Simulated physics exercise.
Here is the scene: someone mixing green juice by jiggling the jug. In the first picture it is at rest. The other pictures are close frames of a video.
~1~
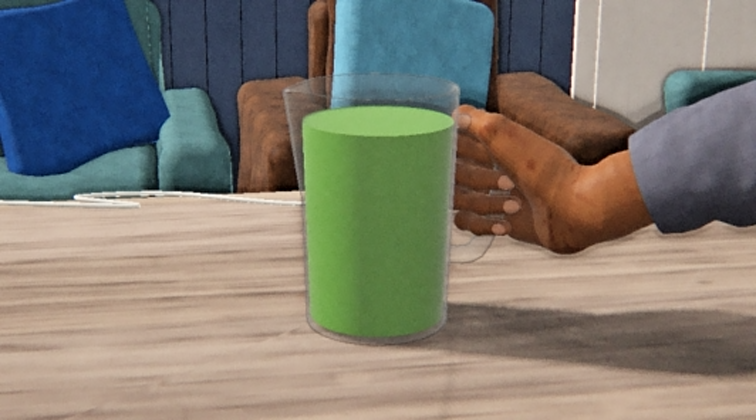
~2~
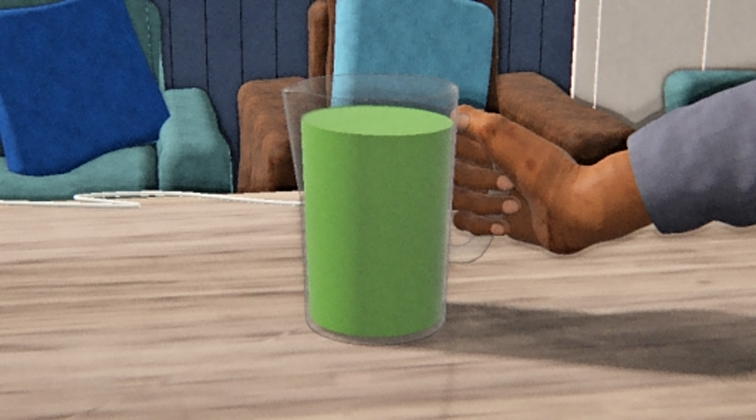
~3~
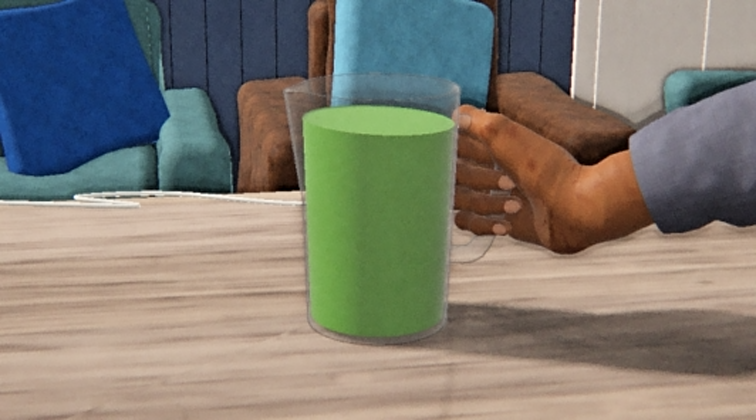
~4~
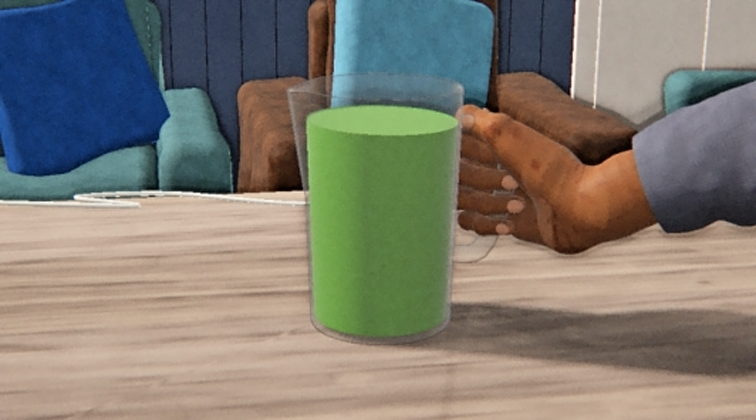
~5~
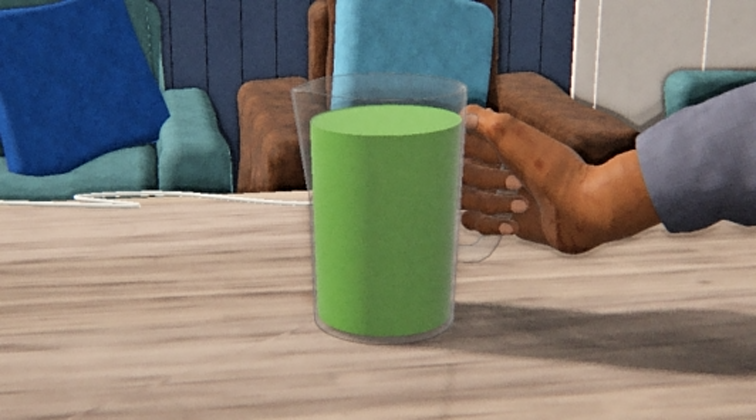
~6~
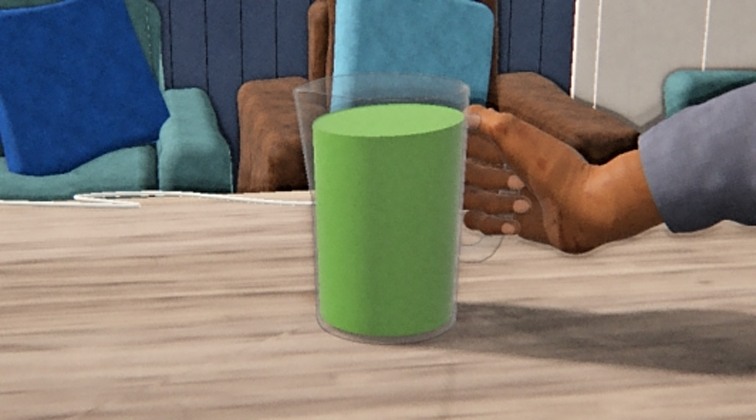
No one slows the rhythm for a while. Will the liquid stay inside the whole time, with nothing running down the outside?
Yes, it all stays in.
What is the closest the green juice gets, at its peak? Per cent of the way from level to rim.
About 20 %.
Shortly, the highest wave so far stays far below the rim.
At the finish, the highest wave so far stays far below the rim; nothing has left it.
